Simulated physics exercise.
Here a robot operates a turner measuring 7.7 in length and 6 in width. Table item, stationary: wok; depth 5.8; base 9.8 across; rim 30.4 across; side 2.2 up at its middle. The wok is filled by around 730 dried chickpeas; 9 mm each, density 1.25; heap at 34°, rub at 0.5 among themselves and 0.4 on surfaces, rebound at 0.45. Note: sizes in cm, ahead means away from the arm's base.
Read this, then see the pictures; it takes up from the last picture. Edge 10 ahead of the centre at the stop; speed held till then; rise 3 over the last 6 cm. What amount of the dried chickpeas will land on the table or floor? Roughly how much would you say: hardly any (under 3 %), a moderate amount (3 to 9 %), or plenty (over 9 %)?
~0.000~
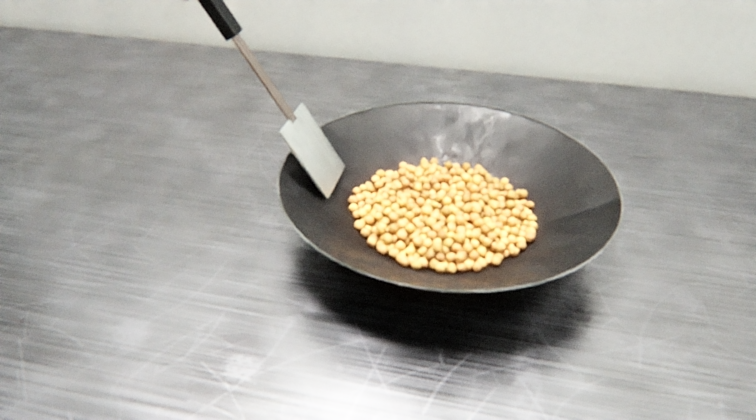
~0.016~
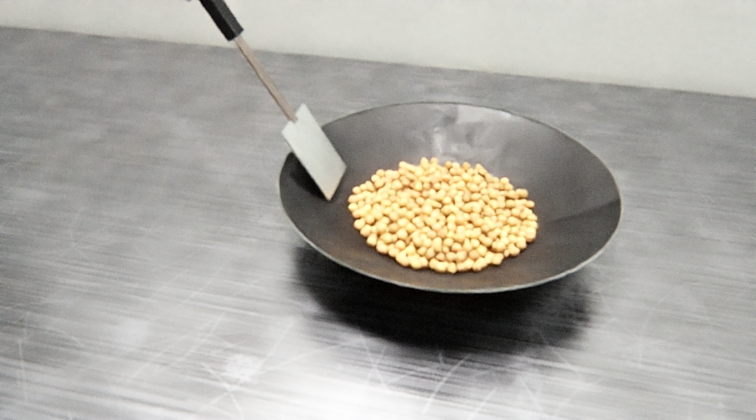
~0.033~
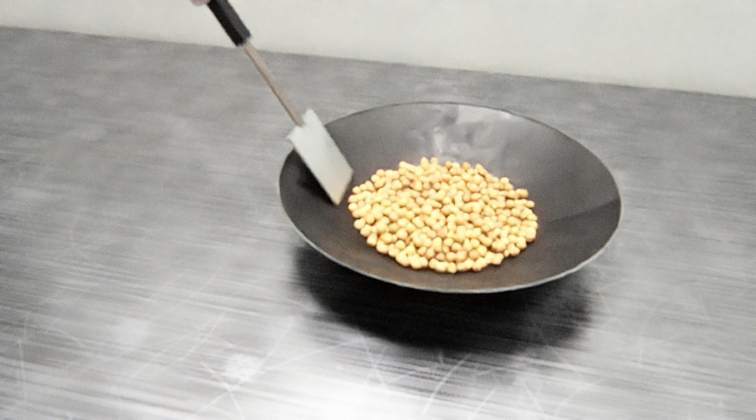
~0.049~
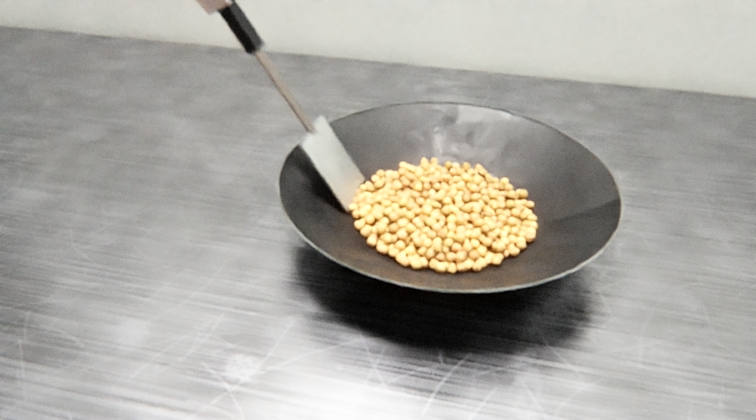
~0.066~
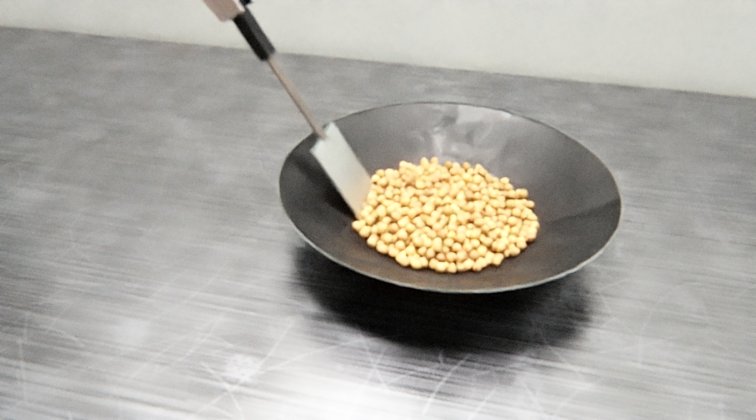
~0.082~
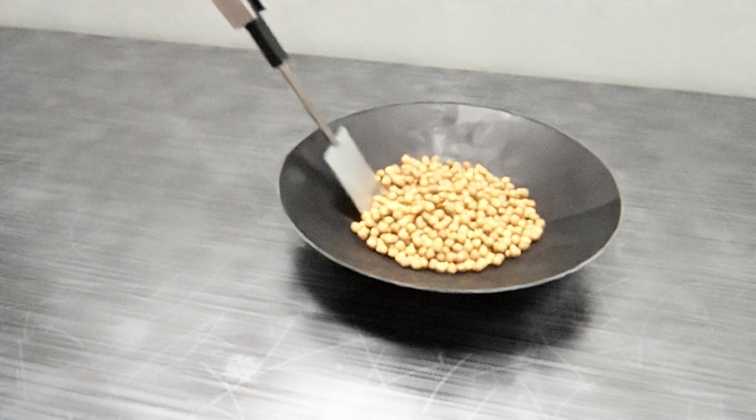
I'd say plenty.
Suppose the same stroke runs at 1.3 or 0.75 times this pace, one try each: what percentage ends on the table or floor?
Roughly 20 % and roughly 5 %.
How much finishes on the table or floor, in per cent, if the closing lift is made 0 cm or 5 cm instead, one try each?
I'd put it near 10 in a hundred, then near 10 in a hundred.
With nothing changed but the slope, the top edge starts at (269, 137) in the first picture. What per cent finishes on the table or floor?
Some 10 per cent.
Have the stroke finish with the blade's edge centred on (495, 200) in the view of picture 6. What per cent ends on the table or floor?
Roughly 0 per cent, I'd say.
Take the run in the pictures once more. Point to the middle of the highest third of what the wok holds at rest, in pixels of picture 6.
Approximately at pixel (537, 212).
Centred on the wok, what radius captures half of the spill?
About 28 centimetres.
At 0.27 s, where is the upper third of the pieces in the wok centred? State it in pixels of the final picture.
At about (533, 200).
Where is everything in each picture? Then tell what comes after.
In the first picture, the turner top edge at (291, 117), sloping 58°; upper third of the load around (441, 207), from x 355 to 535, top at y 160; 728 in the wok.
In the second picture, the turner top edge at (293, 118), sloping 58°; upper third of the load around (441, 207), from x 355 to 535, top at y 160.
In the third picture, the turner top edge at (300, 123), sloping 58°; upper third of the load around (441, 207), from x 355 to 535, top at y 160.
In the fourth picture, the turner top edge at (311, 130), sloping 58°; upper third of the load around (441, 207), from x 355 to 535, top at y 160.
In the fifth picture, the turner top edge at (323, 136), sloping 58°; upper third of the load around (441, 207), from x 355 to 535, top at y 160.
In the sixth picture, the turner top edge at (334, 142), sloping 58°; upper third of the load around (445, 206), from x 355 to 540, top at y 160; 728 in the wok.
After 0.18 s, sloping 58°, highest piece 4 above the table; 728 in the wok.
After 0.27 s, sloping 58°, highest piece 6 above the table; 728 in the wok.
After 0.52 s, sloping 58°, highest piece 7 above the table; 631 in the wok, 89 on the table or floor, 8 on the blade or in flight.
After 1.57 s, sloping 58°, highest piece 5 above the table; 630 in the wok, 98 on the table or floor.
In the end, 630 in the wok, 98 on the table or floor. That is 13 % on the table or floor.
